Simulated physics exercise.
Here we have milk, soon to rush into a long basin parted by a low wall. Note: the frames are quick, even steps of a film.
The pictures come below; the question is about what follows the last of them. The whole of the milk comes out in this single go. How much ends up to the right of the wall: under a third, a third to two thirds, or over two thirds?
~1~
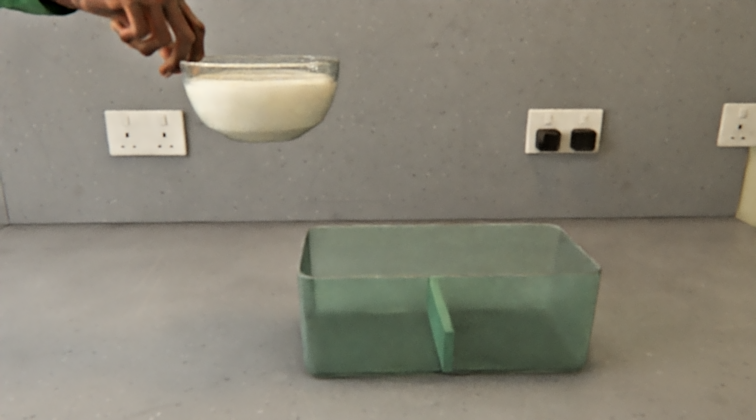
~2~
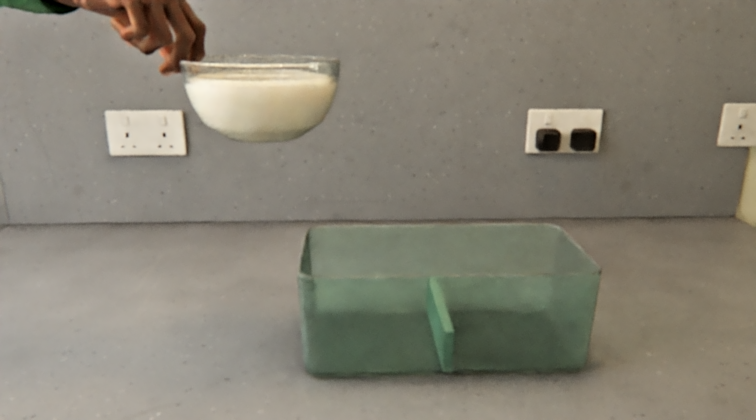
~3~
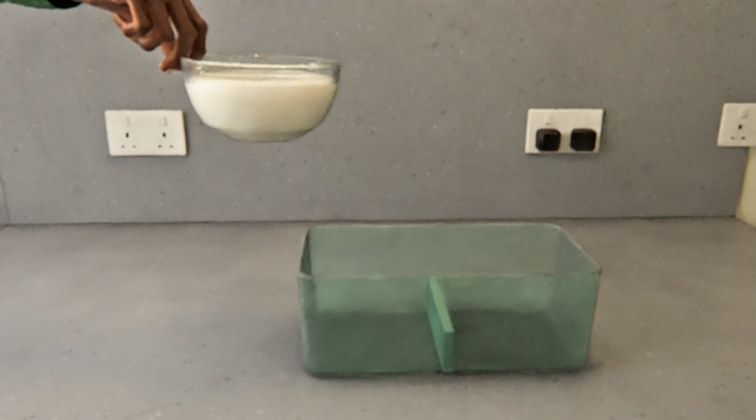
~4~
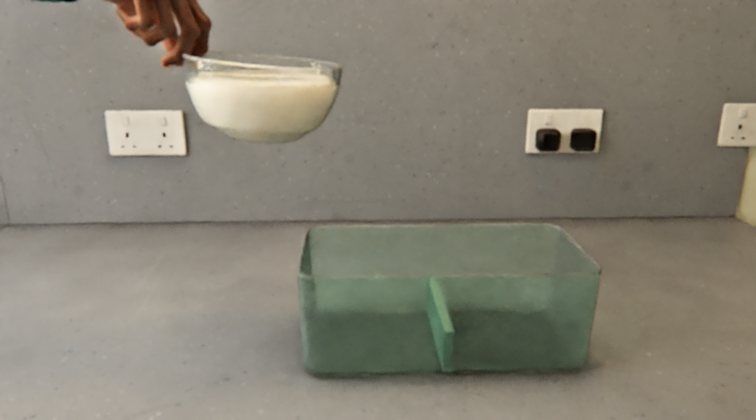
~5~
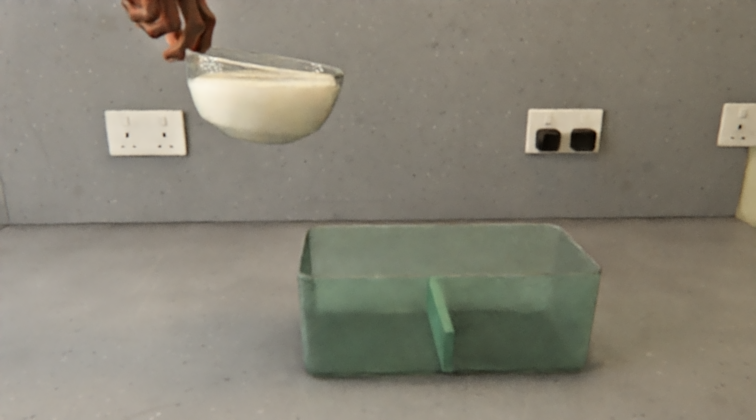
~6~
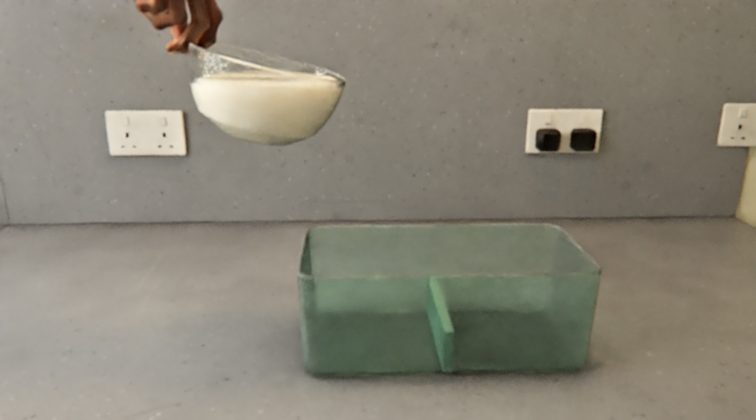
Short answer, the right side fails to reach a third.
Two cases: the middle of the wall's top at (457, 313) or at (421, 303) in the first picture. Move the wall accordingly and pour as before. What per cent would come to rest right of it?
First try 15 per cent, second try 30 per cent.
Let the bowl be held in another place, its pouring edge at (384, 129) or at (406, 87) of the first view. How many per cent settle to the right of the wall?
35 % and 70 %.
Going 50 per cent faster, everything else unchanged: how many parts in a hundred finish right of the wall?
Somewhere near 5 percent.
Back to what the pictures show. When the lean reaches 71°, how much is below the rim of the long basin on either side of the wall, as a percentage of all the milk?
The left part holds close to 20 per cent, the right part close to 0.
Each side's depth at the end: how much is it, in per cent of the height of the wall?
On the left 70 %, on the right 0 %.
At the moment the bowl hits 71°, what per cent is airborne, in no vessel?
Roughly 40 percent.
A moment on, the bowl is tipped part way and 41 per cent is still to pour, 21 is left of the wall and 0 right of it.
Next, the bowl is tipped right over and 0 per cent is still to pour, 89 is left of the wall and 3 right of it.
Then the bowl is tipped right over and 0 per cent is still to pour, 95 is left of the wall and 4 right of it.
Later the bowl is tipped right over and 0 per cent is still to pour, 95 is left of the wall and 4 right of it.
Finally, 95 per cent lies left of the wall, 4 right of it and 1 outside.
